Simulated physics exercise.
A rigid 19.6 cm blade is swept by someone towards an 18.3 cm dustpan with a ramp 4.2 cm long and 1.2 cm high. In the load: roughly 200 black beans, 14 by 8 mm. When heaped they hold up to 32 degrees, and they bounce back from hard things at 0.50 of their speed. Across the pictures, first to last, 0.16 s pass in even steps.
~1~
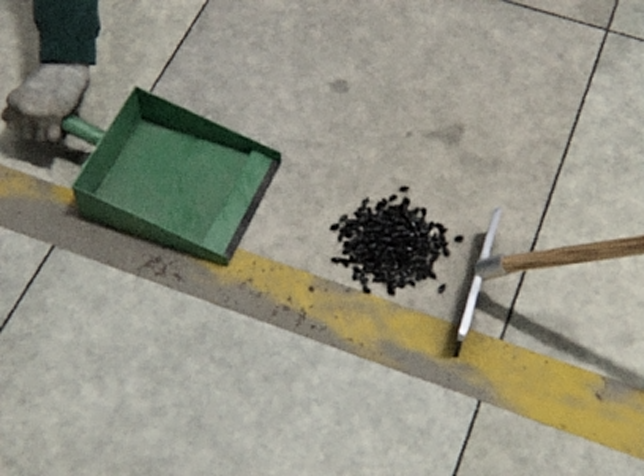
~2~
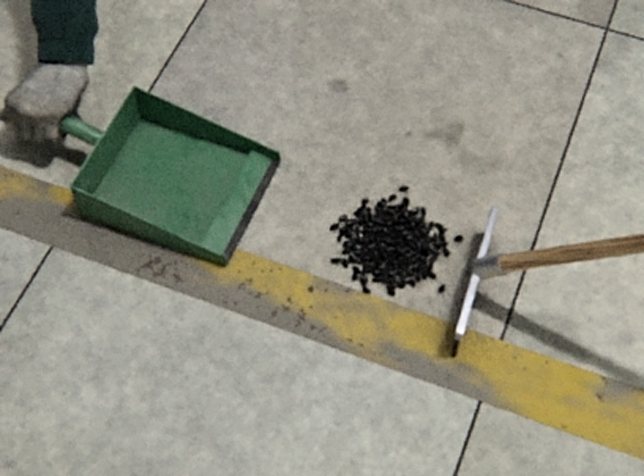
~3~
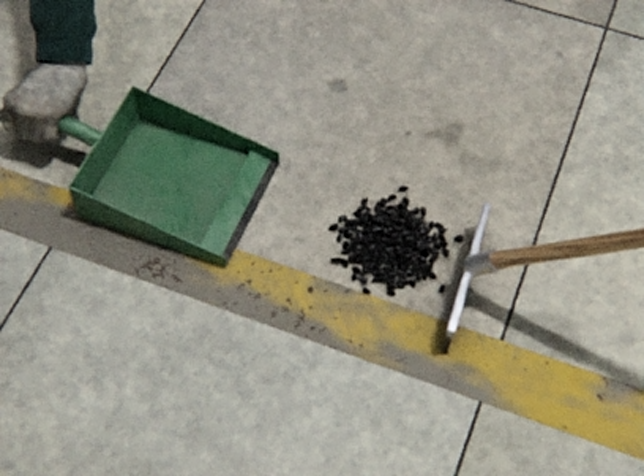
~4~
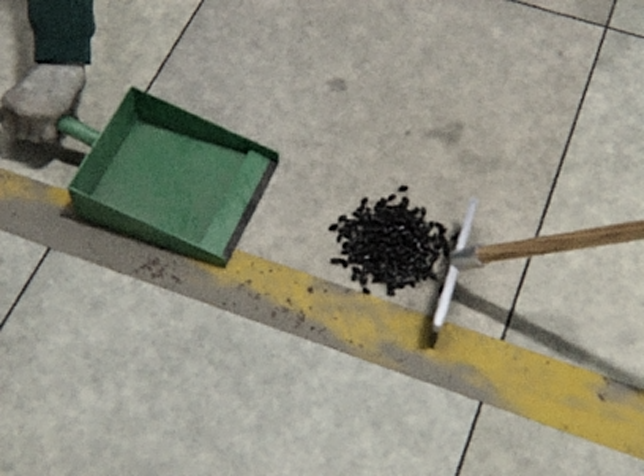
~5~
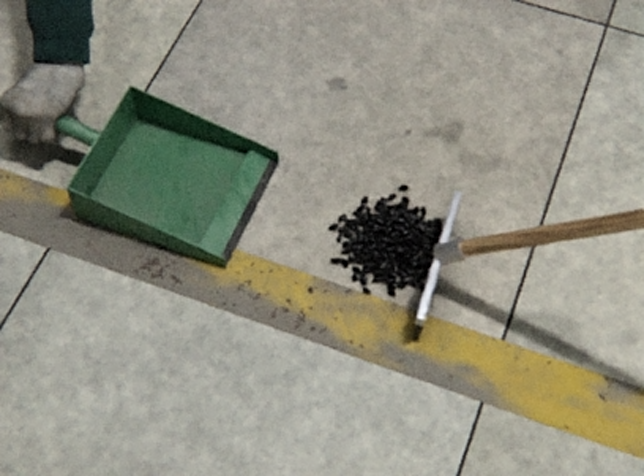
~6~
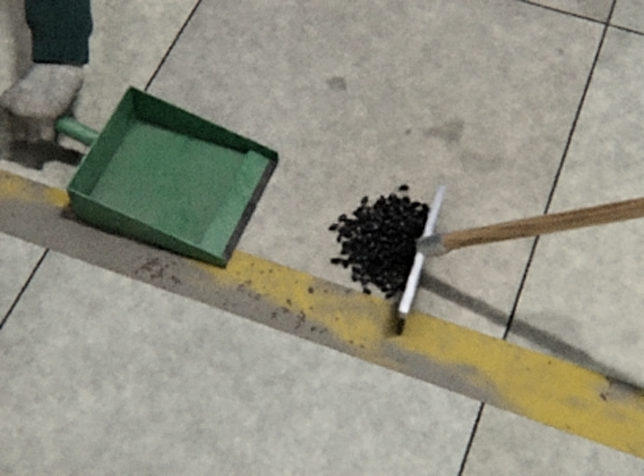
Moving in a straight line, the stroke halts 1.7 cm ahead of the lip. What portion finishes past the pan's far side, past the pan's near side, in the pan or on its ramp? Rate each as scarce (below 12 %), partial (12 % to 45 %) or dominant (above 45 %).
Ratings: Far side - partial; near side - scarce; pan - dominant.
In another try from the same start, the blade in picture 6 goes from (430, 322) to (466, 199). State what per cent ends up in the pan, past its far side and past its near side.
Pan 40 % / far 20 % / near 5 %.
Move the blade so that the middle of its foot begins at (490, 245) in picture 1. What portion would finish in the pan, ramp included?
Close to 30 in a hundred.
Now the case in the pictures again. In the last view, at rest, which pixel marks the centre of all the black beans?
Around (249, 199).
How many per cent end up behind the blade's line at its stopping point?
10 %.
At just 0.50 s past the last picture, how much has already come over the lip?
About 50 percent.
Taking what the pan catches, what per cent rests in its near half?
Roughly 40 in a hundred.
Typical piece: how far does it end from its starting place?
It comes to some 22 cm.
Then, 0.16 s after the last picture, middle of the blade 12 cm from the lip; 0 % over the lip, far side 10 %, near side 0 %.
Then, 0.26 s after the last picture, middle of the blade 5 cm from the lip; 5 % over the lip, far side 15 %, near side 5 %.
Then, 0.50 s after the last picture, middle of the blade 2 cm from the lip; 50 % over the lip, far side 15 %, near side 5 %.
In the end, far side 15 %, near side 5 %, pan 50 %, in front of the lip or behind the blade 25 %.
